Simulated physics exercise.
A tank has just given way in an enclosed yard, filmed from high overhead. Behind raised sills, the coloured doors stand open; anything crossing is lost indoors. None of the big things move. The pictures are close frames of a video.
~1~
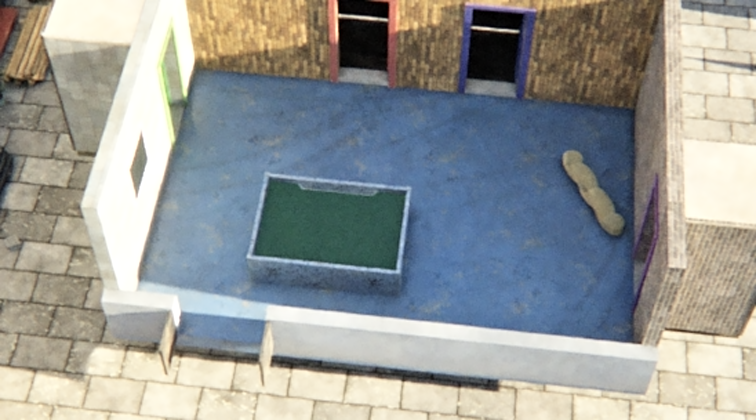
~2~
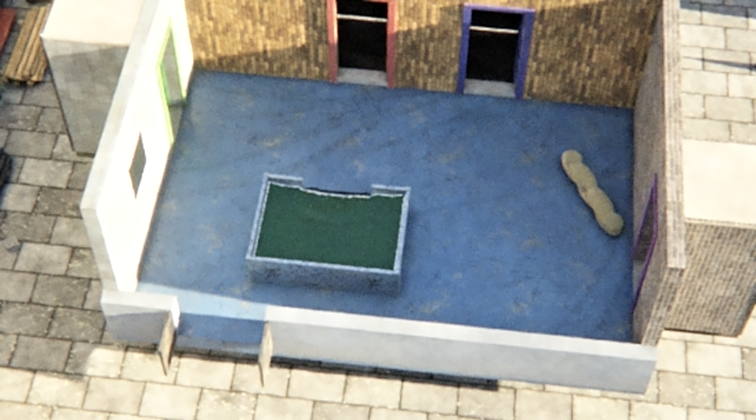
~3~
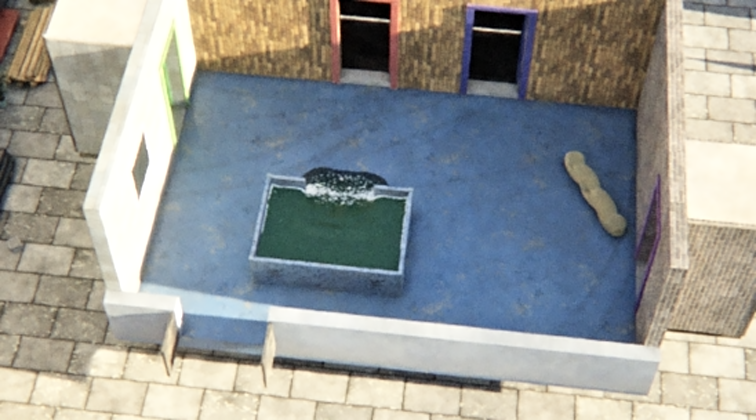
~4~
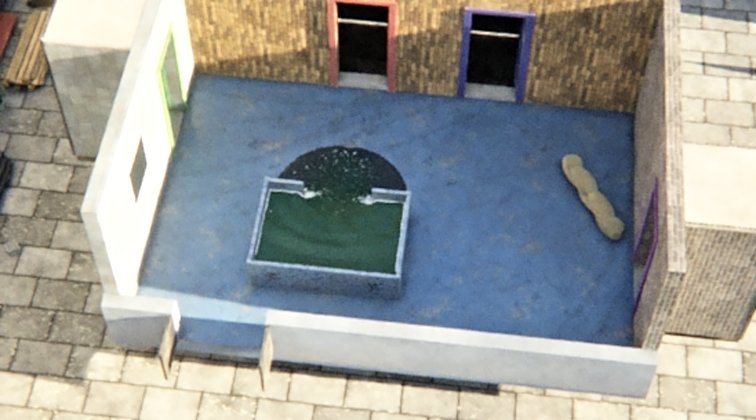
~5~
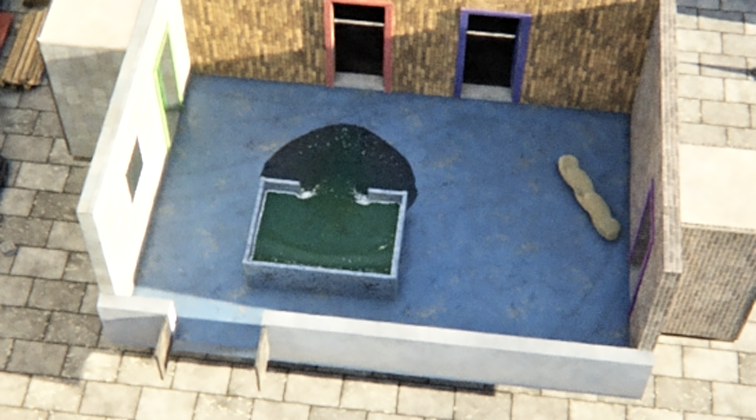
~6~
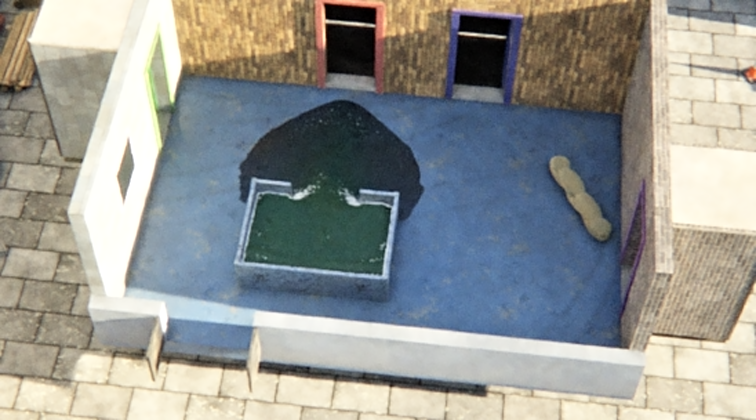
The video shows a blue-floored yard from above, where a gap opens in the far side of a rectangular tank of dark green water, and water pours out, spreading in a widening dark fan toward the brick wall.
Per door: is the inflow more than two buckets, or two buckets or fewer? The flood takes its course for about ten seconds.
The purple door will not top two buckets. The green door will top two buckets. The red door will top two buckets. The blue door will not top two buckets.
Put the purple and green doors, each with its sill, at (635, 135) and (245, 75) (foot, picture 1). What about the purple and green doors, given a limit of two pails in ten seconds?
Result - purple surpasses the mark, green surpasses the mark.
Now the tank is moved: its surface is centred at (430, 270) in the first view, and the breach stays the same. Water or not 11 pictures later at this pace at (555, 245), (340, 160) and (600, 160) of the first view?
One after the other: Untouched, reached, untouched.
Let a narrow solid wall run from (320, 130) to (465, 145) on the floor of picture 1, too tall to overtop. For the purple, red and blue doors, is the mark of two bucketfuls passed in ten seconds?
Note: Purple door crosses the line; red door never reaches it; blue door never reaches it.
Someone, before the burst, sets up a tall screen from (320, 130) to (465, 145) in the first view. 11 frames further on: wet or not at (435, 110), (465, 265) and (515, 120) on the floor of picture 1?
Taking the points in turn, they are high and dry, high and dry and high and dry.
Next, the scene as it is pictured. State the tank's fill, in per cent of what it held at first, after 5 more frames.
Roughly 64 percent.
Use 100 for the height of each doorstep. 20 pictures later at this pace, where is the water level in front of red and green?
Roughly 140 and 170 %.
A moment on, water covers 20 % of the floor; the purple door not reached, the green door not reached, the red door over two buckets in, the blue door not reached.
Next, water covers 30 % of the floor; the purple door not reached, the green door not reached, the red door far over two buckets in, the blue door wet at the sill, nothing in.
Then, water covers 40 % of the floor; the purple door not reached, the green door under two buckets in, the red door far over two buckets in, the blue door wet at the sill, nothing in.
Later, water covers 65 % of the floor; the purple door wet at the sill, nothing in, the green door over two buckets in, the red door far over two buckets in, the blue door wet at the sill, nothing in.
In the end, water covers 85 % of the floor; the purple door wet at the sill, nothing in, the green door over two buckets in, the red door far over two buckets in, the blue door wet at the sill, nothing in.
